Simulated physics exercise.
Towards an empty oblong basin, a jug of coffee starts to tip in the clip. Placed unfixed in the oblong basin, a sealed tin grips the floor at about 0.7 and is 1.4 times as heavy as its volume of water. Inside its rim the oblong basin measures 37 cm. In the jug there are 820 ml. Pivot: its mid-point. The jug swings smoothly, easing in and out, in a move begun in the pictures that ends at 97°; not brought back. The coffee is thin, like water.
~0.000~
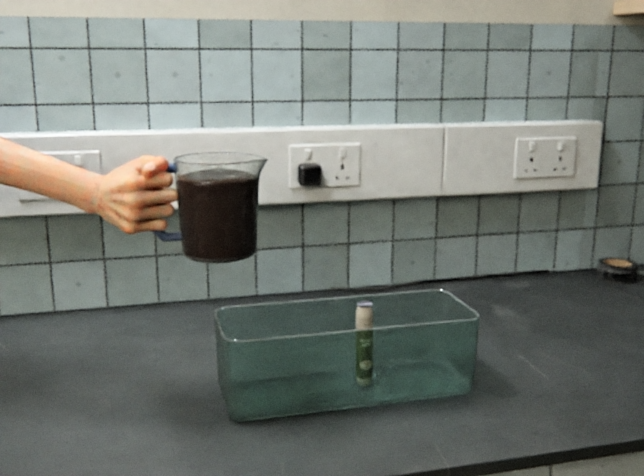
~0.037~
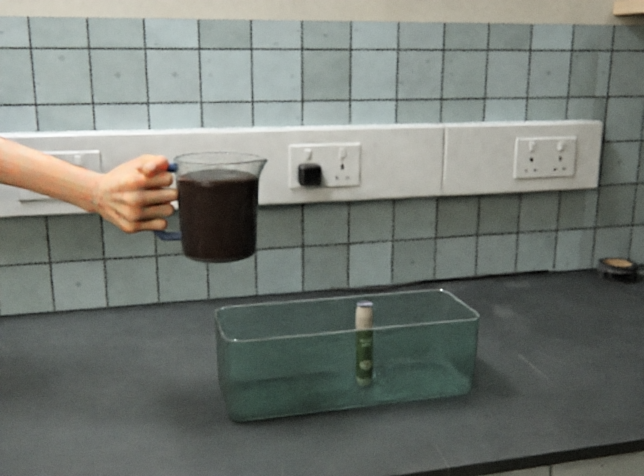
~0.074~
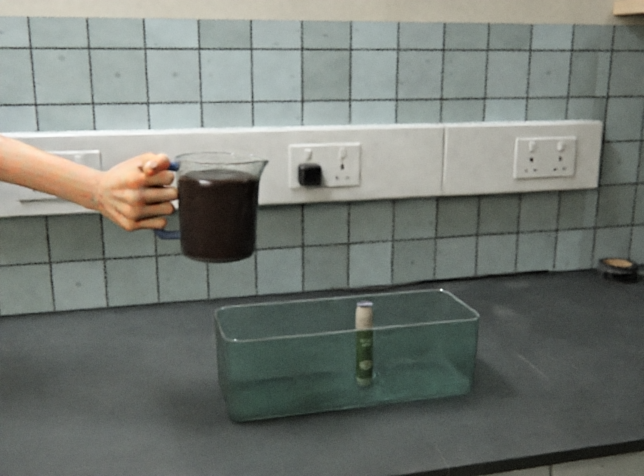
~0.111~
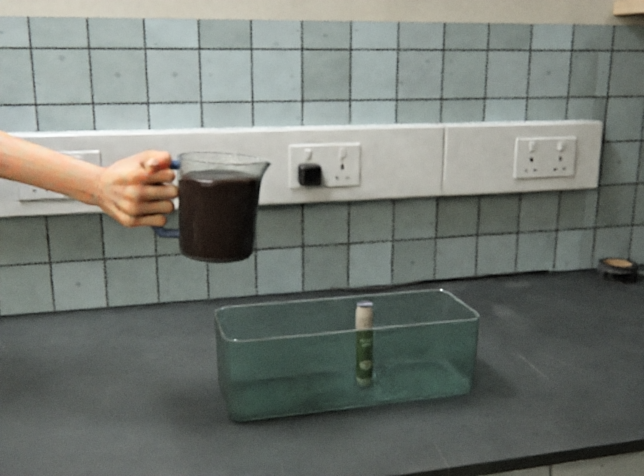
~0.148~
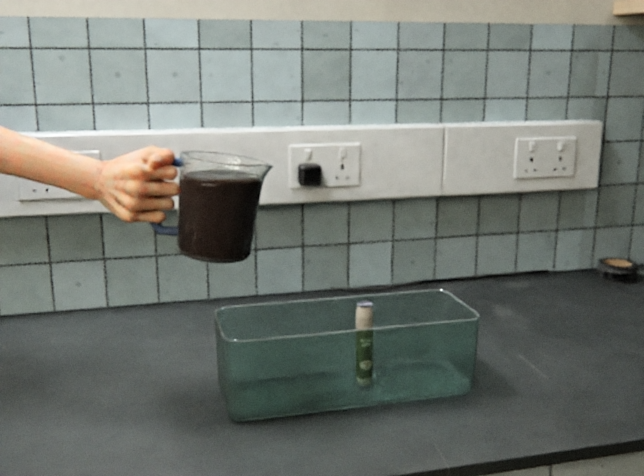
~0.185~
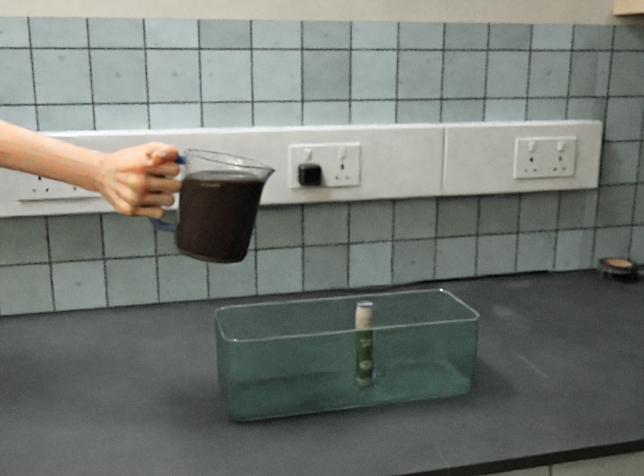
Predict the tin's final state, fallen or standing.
It is left standing.
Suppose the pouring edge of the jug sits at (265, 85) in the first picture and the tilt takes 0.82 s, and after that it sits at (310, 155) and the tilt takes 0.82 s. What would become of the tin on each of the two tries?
Try 1: Tipped over; try 2: Tipped over.
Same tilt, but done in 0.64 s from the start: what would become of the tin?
Holds steady.
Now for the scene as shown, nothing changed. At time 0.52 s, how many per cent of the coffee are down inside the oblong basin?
Roughly 1 per cent.
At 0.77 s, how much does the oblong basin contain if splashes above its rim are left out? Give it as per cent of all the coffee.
That comes to about 38 percent.
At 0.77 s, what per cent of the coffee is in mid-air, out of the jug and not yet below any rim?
26 per cent, roughly.
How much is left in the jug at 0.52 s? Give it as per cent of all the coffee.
Remaining: Near 82 % of the total.
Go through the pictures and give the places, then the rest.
The first frame shows tilt 0°; pouring edge (267, 158); surface from (177, 176) to (256, 173); the oblong basin's rim runs from (219, 326) to (463, 304); the tin's top is at (365, 308).
The second frame shows tilt 0°; pouring edge (268, 158); surface from (177, 176) to (256, 173).
The third frame shows tilt 2°; pouring edge (269, 160); surface from (178, 176) to (257, 174).
The fourth frame shows tilt 4°; pouring edge (271, 162); surface from (180, 176) to (258, 175).
The fifth frame shows tilt 8°; pouring edge (273, 165); surface from (181, 176) to (260, 175).
The sixth frame shows tilt 12°; pouring edge (275, 169); surface from (183, 177) to (263, 176).
By 0.52 s the tilt is 69° and 83 per cent is still to pour; the tin stands where it began.
By 0.77 s the tilt is 96° and 36 per cent is still to pour; the tin stands where it began.
By 1.04 s the tilt is 97° and 8 per cent is still to pour; the tin stands where it began.
By 1.32 s the tilt is 97° and 1 per cent is still to pour; the tin stands where it began.
At rest the tin stands where it began.
